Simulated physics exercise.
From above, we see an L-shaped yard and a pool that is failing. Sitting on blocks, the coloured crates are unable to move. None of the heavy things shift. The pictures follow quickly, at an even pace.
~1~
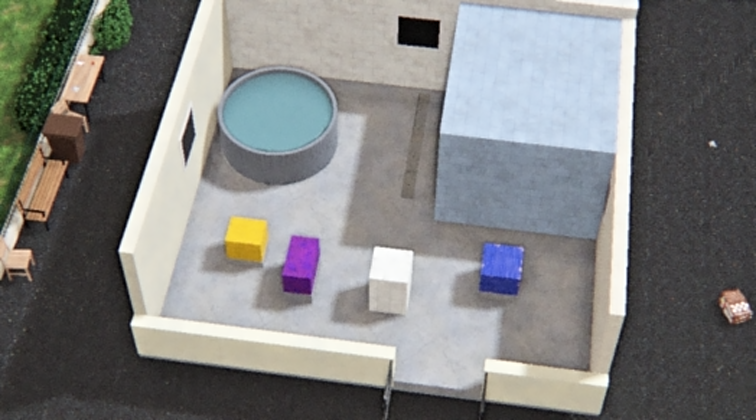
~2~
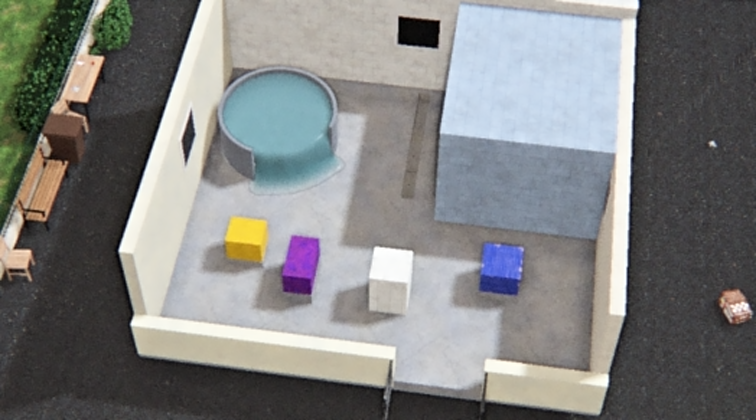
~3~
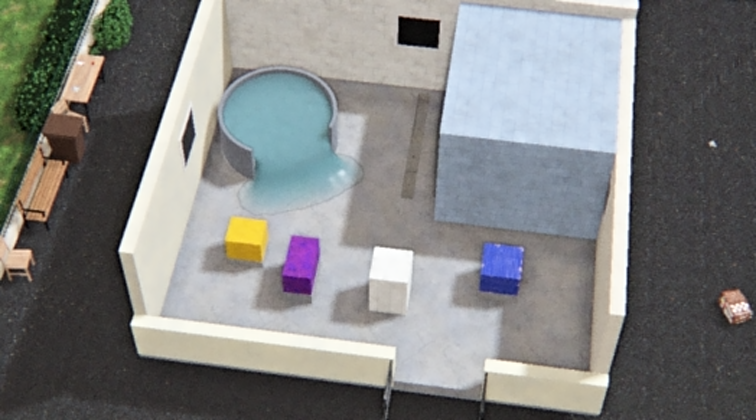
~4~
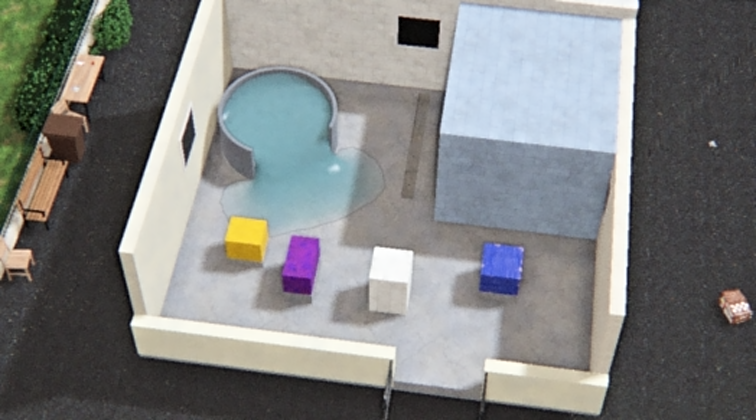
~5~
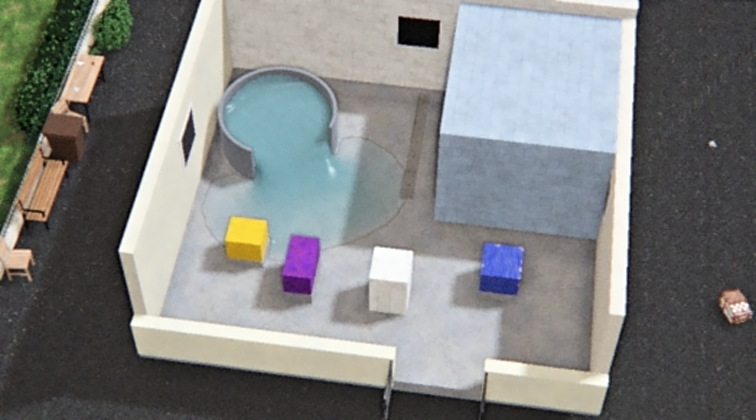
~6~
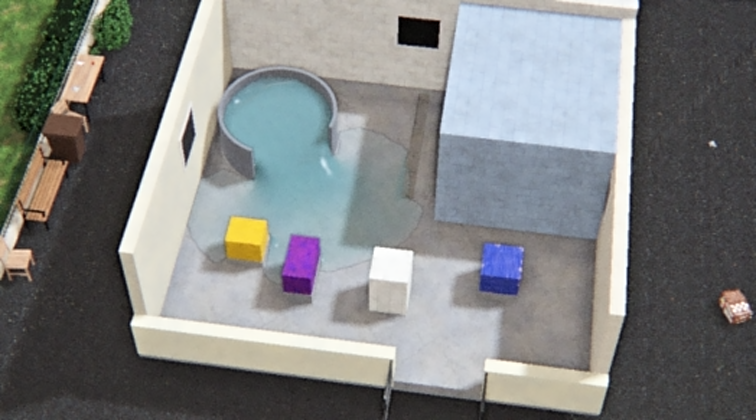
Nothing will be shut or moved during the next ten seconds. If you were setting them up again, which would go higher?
The yellow crate gets touched by the water; the blue crate gets touched by the water; the purple crate gets touched by the water.
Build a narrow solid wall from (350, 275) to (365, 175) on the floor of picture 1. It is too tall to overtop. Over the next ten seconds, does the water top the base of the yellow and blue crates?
Each crate - yellow crate: Flooded; blue crate: Not flooded.
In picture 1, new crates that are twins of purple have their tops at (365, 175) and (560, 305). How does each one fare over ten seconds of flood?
Becomes wet, is left dry.
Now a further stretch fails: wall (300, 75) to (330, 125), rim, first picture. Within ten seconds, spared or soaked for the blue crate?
In my view the blue one is never reached.
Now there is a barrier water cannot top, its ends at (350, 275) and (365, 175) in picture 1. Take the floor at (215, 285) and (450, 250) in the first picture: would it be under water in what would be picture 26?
As listed: Flooded, no water.
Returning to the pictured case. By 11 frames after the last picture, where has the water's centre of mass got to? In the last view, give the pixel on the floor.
Near (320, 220) in the last view.
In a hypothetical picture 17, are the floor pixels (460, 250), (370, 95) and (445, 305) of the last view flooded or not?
First spot swamped, second spot clear, third spot swamped.
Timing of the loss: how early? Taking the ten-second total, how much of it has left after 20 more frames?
My guess would be around 10 percent.
A moment on, water covers 45 % of the floor; the yellow crate water round its plinth, the blue crate water round its plinth, the purple crate water round its plinth.
Next, water covers 65 % of the floor; the yellow crate water round its plinth, the blue crate water round its plinth, the purple crate water round its plinth.
Then, water covers 80 % of the floor; the yellow crate water round its plinth, the blue crate water round its plinth, the purple crate water round its plinth.
Later, water covers 90 % of the floor; the yellow crate water round its plinth, the blue crate water round its plinth, the purple crate water round its plinth.
In the end, water covers 100 % of the floor; the yellow crate was topped, the blue crate was topped, the purple crate was topped.
